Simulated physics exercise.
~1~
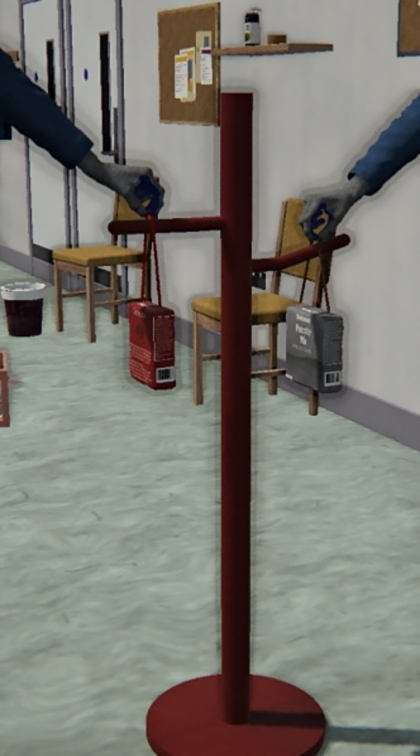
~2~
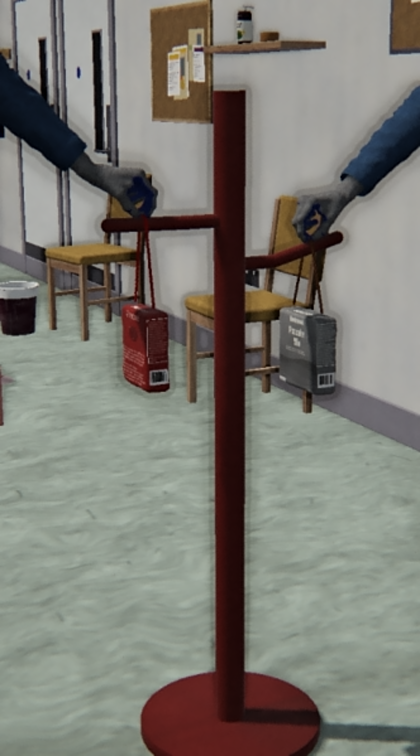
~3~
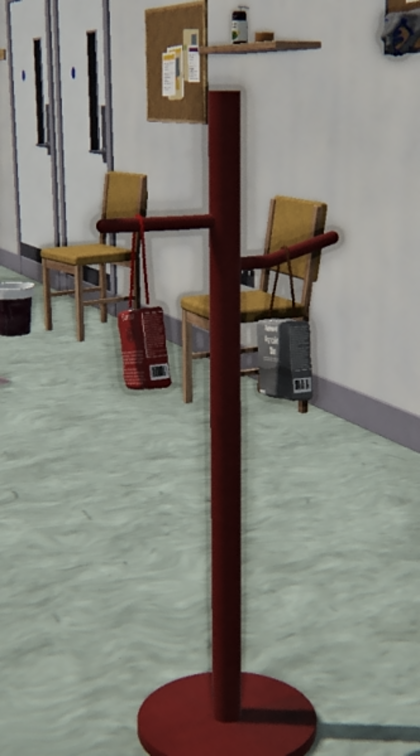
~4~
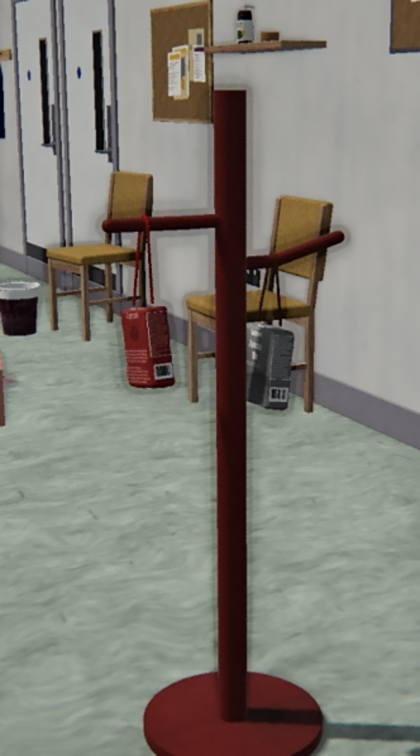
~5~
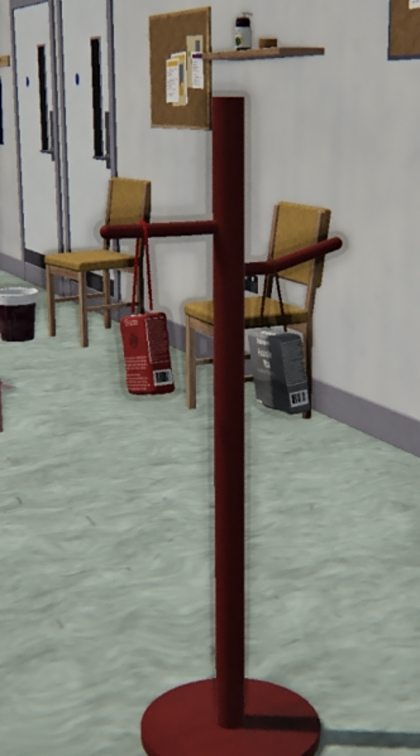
In a hallway with chairs along the wall, two hands held a red pouch and a grey pouch by their loops on a red post's pegs, then let go and withdrew; the grey one slid inward along its peg, and both stayed hanging, tilted.
